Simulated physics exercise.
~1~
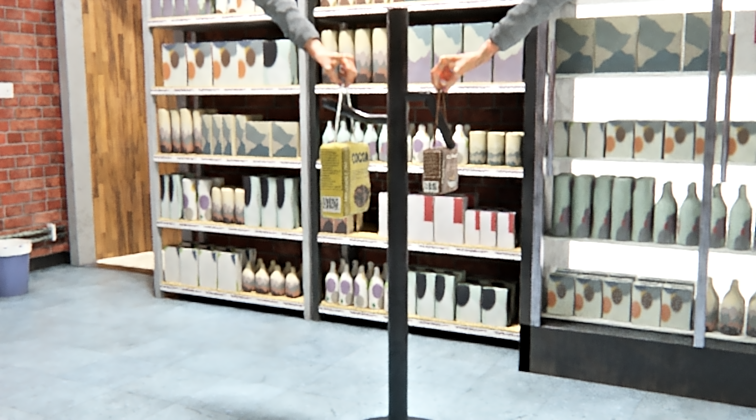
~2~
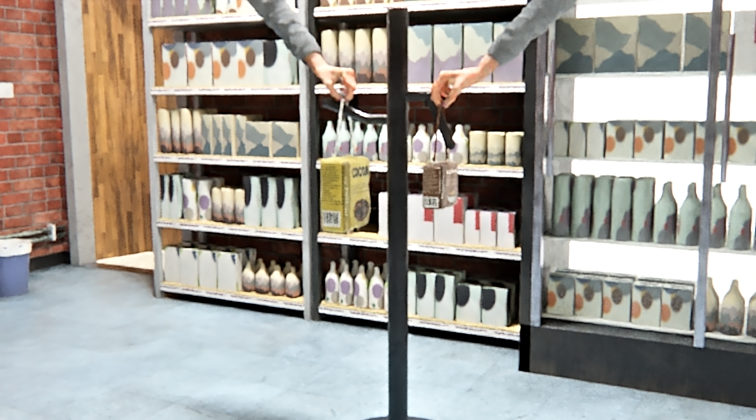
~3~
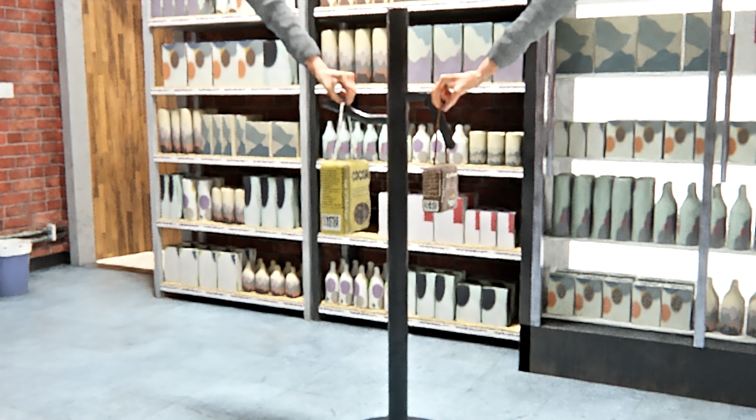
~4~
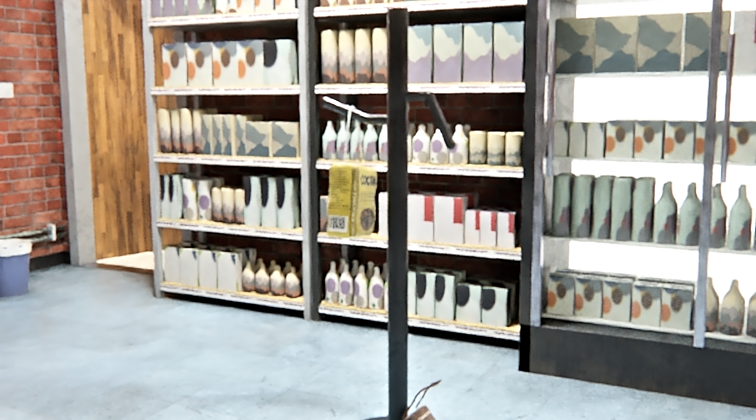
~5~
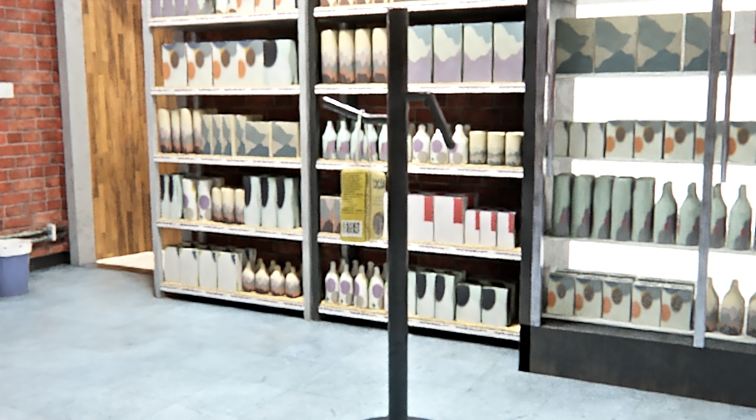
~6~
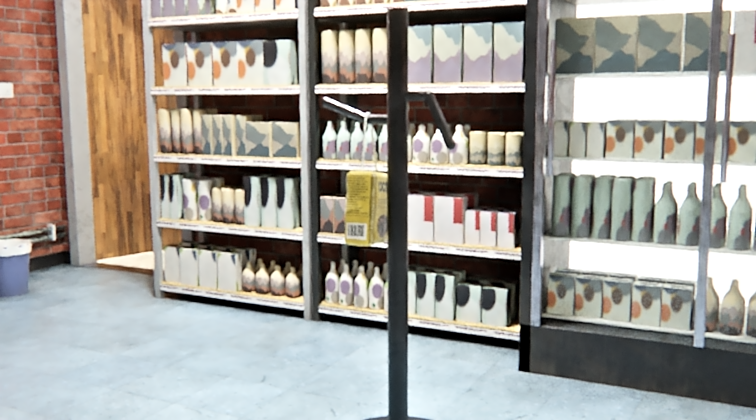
The footage shows two hands lowering a yellow bag and a brown pouch by their loops onto a dark stand before stocked shelves. The hands withdraw, the pouch drops to the floor and out of view, while the bag shifts right and stays hanging.
